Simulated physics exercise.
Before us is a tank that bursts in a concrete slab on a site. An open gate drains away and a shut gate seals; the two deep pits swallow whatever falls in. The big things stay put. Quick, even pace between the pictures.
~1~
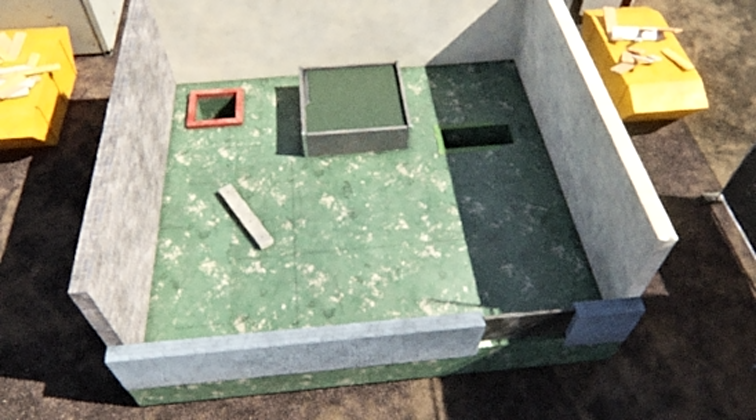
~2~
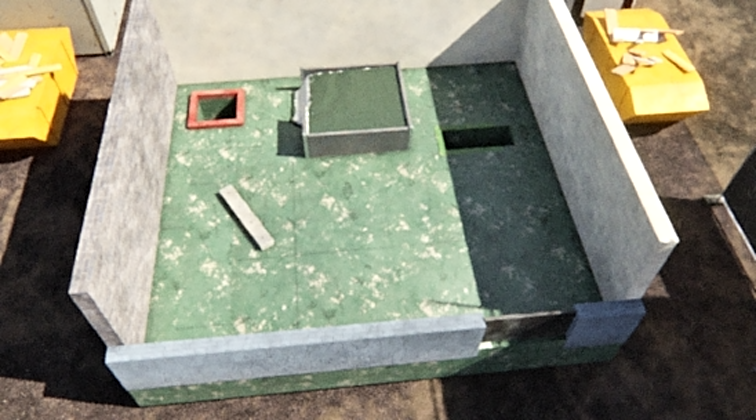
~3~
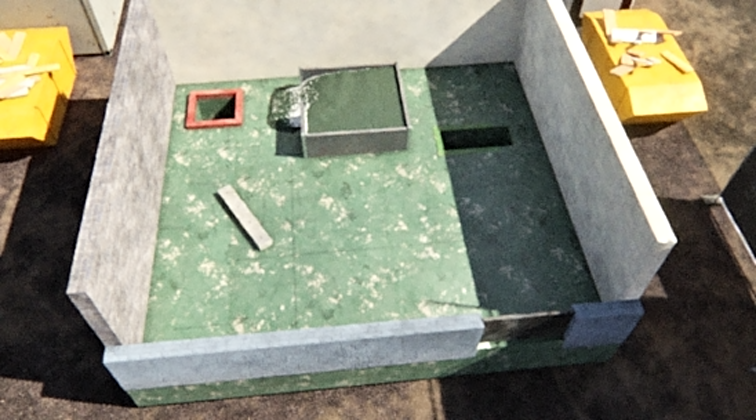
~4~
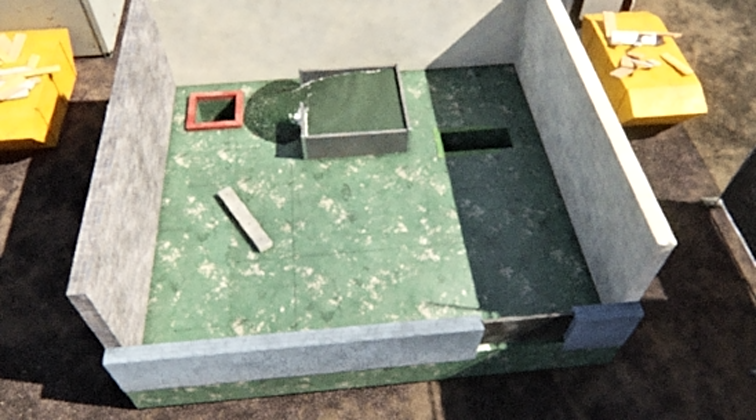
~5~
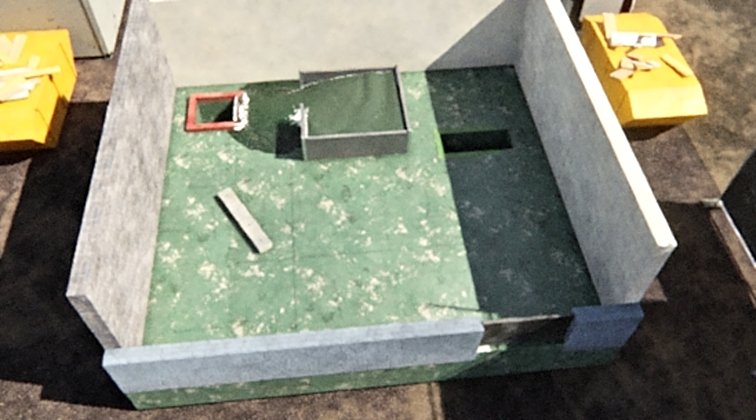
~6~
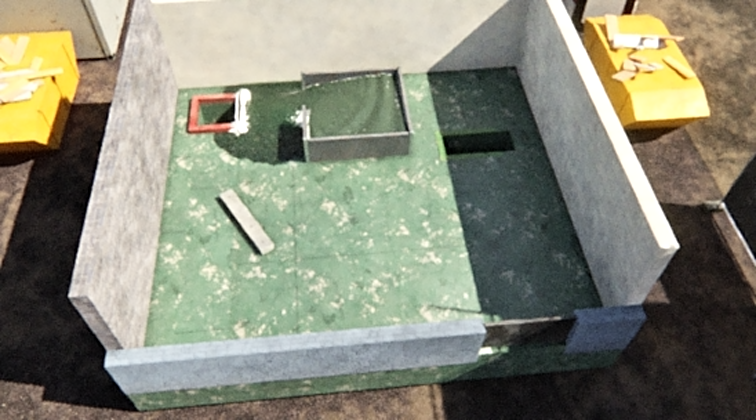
In this clip, water in an open grey tank on a walled, mottled green slab bursts out through the tank's left side, spreading leftward in a widening dark pool that reaches a red-framed square opening, where white froth appears.
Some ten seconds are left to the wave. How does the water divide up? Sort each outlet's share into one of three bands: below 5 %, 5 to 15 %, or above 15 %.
Shares: The gate gets below 5 %; the green pit gets below 5 %; the red pit gets above 15 %.
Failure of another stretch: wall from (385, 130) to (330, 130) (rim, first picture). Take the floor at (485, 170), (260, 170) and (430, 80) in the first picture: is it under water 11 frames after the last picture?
In the order asked: Out of reach, out of reach, out of reach.
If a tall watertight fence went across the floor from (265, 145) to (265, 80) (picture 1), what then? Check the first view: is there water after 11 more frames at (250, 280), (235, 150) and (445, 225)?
In that order, I'd expect them to be kept clear of the flood, kept clear of the flood and kept clear of the flood.
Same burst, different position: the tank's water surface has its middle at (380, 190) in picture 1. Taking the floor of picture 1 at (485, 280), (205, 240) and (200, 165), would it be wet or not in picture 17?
Okay, first one high and dry, second one got wet, last one got wet.
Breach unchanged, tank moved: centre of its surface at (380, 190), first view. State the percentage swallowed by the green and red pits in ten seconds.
Shares - green: 2 in a hundred; red: 6 in a hundred.
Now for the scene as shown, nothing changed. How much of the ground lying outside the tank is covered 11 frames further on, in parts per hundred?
Roughly 15 %.
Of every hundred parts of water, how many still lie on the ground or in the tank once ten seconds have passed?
About 74 per cent.
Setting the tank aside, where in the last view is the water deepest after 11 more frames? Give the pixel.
(188, 88).
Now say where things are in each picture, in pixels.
Still water in the open tank at (353, 99), in the first frame.
The front is at (301, 125), out from the gap at (305, 101), in the second frame.
Water pours out at (304, 101) and has run to (272, 123), in the third frame.
Water pours out at (304, 104) and has run to (249, 122), in the fourth frame.
Water pours out at (304, 104) and has run to (237, 134), in the fifth frame.
The front is at (220, 139), out from the gap at (306, 106), in the sixth frame.
A moment on, water covers 10 % of the floor; the gate 0 %, the green pit 0 %, the red pit 5 %.
Next, water covers 15 % of the floor; the gate 0 %, the green pit 0 %, the red pit 12 %.
Then, water covers 20 % of the floor; the gate 0 %, the green pit 0 %, the red pit 18 %.
Later, water covers 35 % of the floor; the gate 0 %, the green pit 0 %, the red pit 24 %.
In the end, water covers 65 % of the floor; the gate 0 %, the green pit 0 %, the red pit 25 %.
